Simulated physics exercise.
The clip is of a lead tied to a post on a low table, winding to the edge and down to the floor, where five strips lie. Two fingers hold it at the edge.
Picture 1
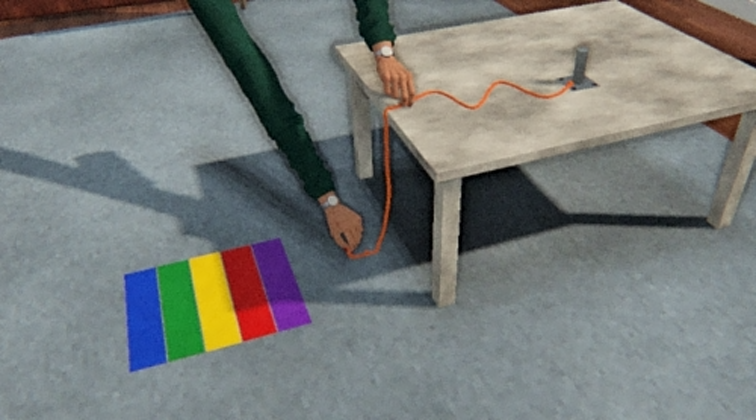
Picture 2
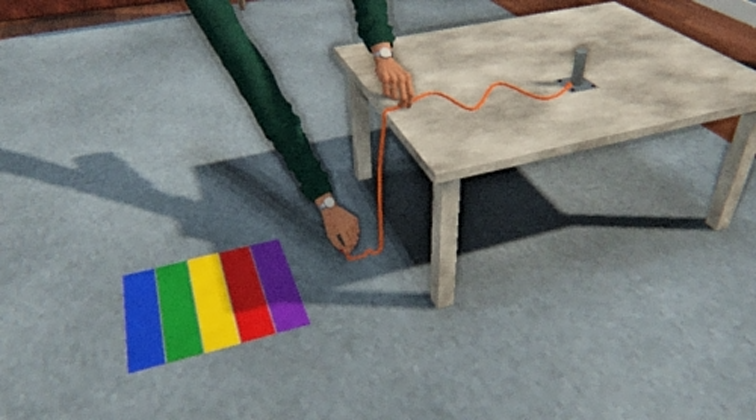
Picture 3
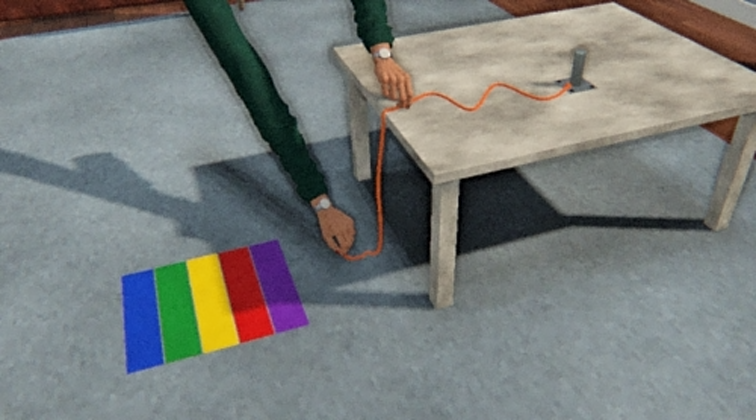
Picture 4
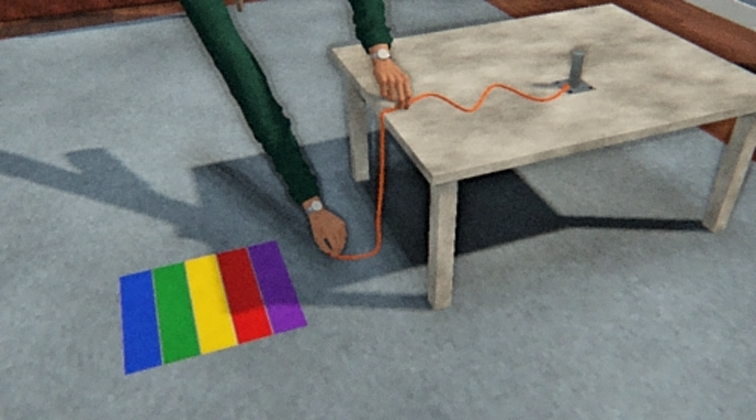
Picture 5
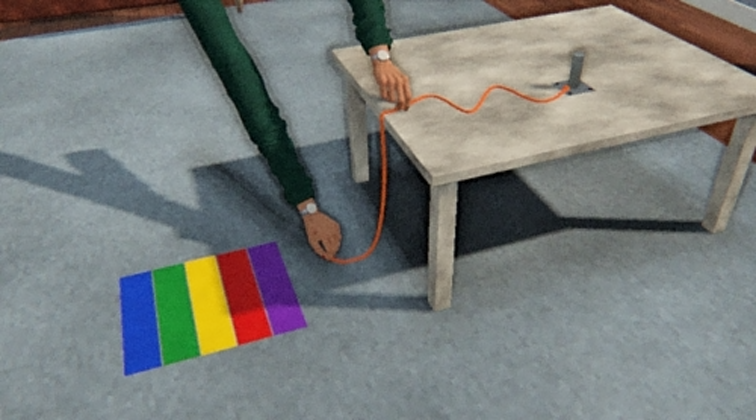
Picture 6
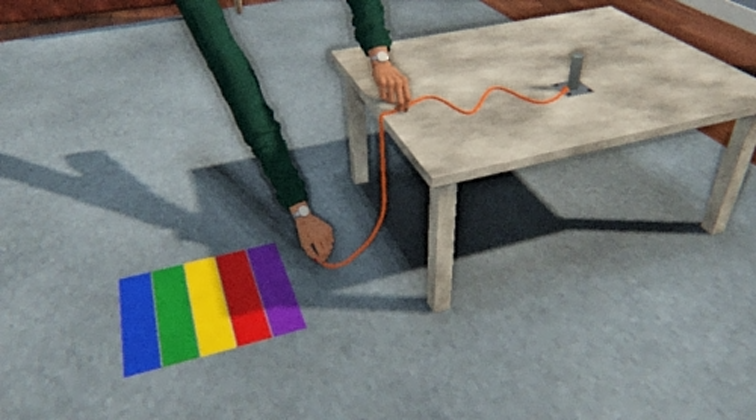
In a room with a blue-grey carpet, seen from above at an angle, a pale low table stands on the right. An orange lead winds from a grey post across its top to the edge and down to the floor, near blue, green, yellow, red and purple strips. One green-sleeved hand stays at the edge while the other moves the lead's end slightly left, and the view shifts very slightly.
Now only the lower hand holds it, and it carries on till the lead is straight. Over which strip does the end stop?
Over blue.
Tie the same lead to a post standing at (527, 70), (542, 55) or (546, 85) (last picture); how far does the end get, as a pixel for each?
The places are (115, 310), (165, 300) and (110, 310).
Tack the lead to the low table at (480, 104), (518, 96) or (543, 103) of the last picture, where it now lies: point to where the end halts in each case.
Try by try, around (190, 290), (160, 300) and (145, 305).
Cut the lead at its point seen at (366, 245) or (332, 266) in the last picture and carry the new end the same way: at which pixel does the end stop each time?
Try by try, around (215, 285) and (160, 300).
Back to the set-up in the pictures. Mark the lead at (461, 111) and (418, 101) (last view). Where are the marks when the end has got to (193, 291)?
The first at (402, 113), the second at (373, 154).
Soon after, end near (193, 291); over yellow.
Then, end near (156, 300); over green.
At full stretch, end near (135, 306); over blue. The end stops over the blue strip.
